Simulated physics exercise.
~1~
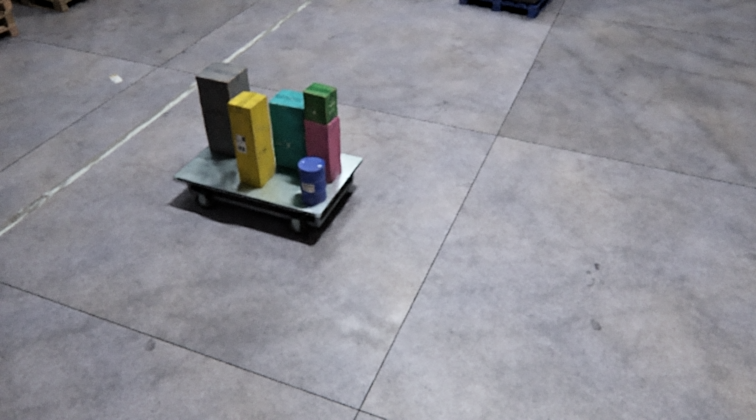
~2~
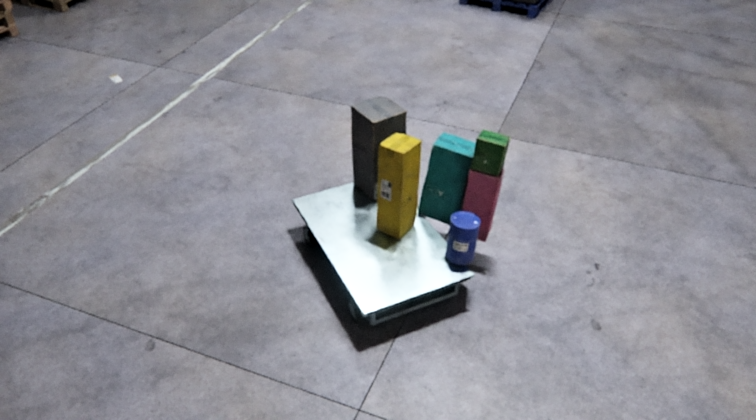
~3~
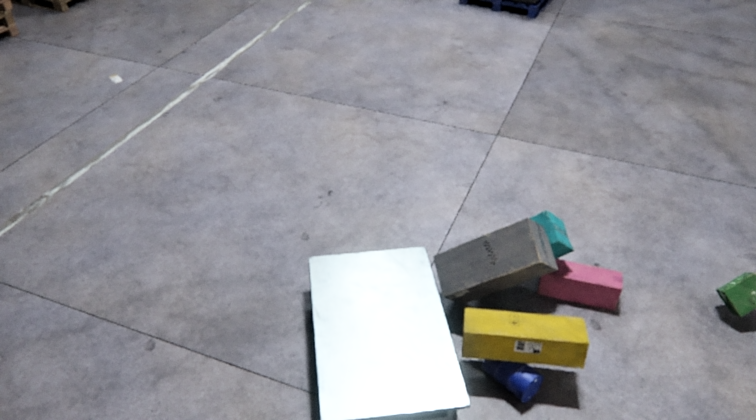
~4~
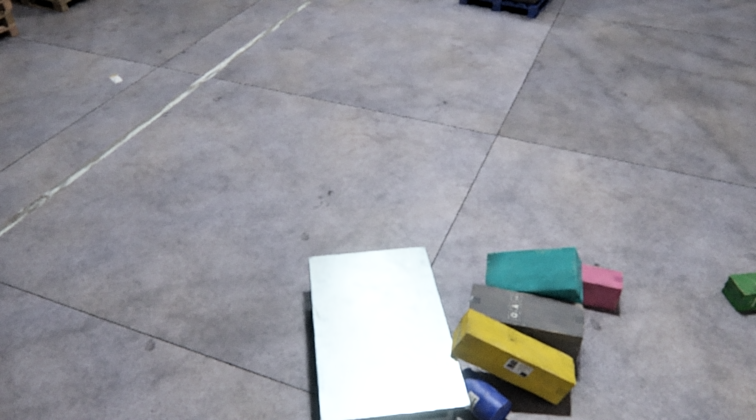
A flat cart moves forward and turns, spilling its colorful boxes and blue canister onto the floor.
